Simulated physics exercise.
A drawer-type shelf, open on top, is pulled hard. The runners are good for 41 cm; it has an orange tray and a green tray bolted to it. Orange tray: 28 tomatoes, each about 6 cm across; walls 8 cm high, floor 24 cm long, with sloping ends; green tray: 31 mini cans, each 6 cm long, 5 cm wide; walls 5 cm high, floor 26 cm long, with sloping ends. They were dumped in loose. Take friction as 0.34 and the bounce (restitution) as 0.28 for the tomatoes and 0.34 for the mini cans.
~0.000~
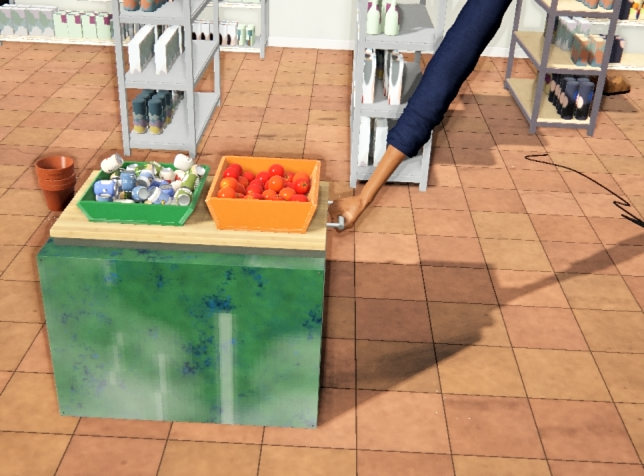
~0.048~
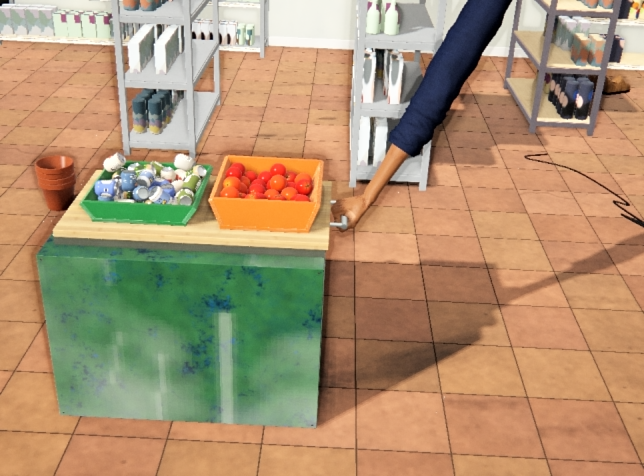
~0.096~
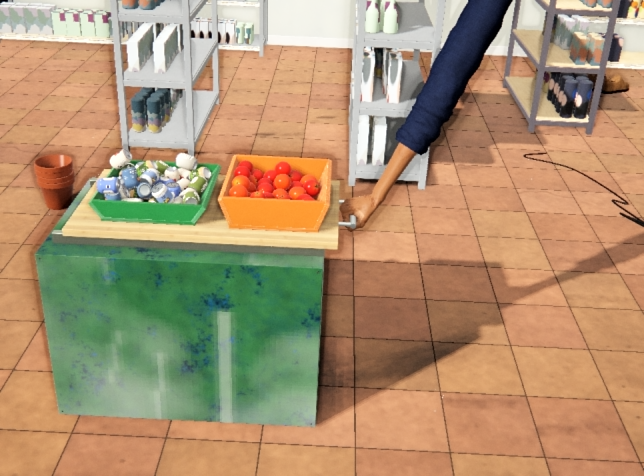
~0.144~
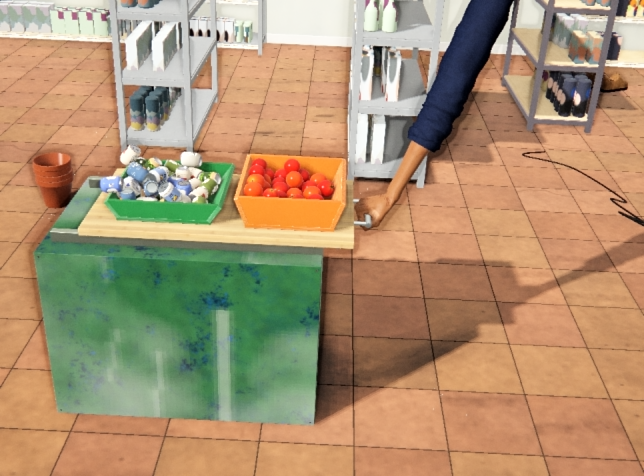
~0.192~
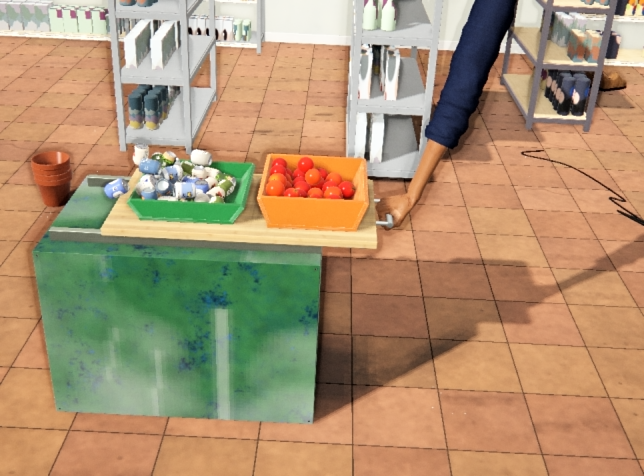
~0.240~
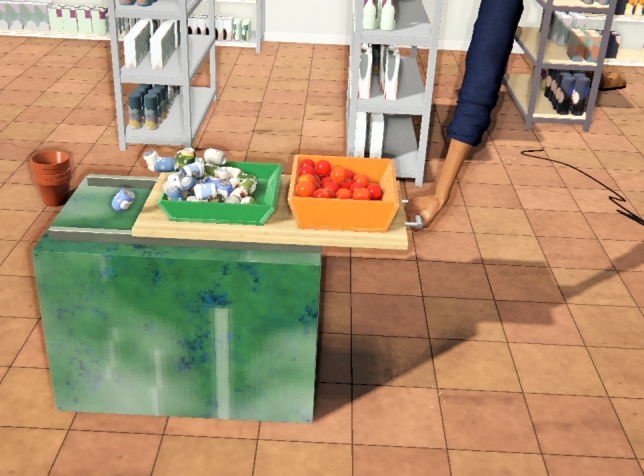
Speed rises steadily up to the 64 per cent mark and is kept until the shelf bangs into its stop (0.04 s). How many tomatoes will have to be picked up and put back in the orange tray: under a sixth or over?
The orange tray loses under a sixth of its tomatoes.
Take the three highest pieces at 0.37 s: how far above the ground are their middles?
Some 76 cm up.
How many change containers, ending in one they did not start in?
About 3.
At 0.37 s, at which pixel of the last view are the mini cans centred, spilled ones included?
Near (282, 189).
After 0.29 s, the shelf hits its stop.
After 0.37 s, orange tray 28 in, 0 out and green tray 27 in, 4 out.
After 0.49 s, orange tray 27 in, 1 out and green tray 21 in, 10 out.
After 0.71 s, orange tray 26 in, 2 out and green tray 20 in, 11 out.
When it is over (at 1.14 s), orange tray 26 in, 2 out and green tray 20 in, 11 out. Asked share, 2 of 28, 7 per cent.
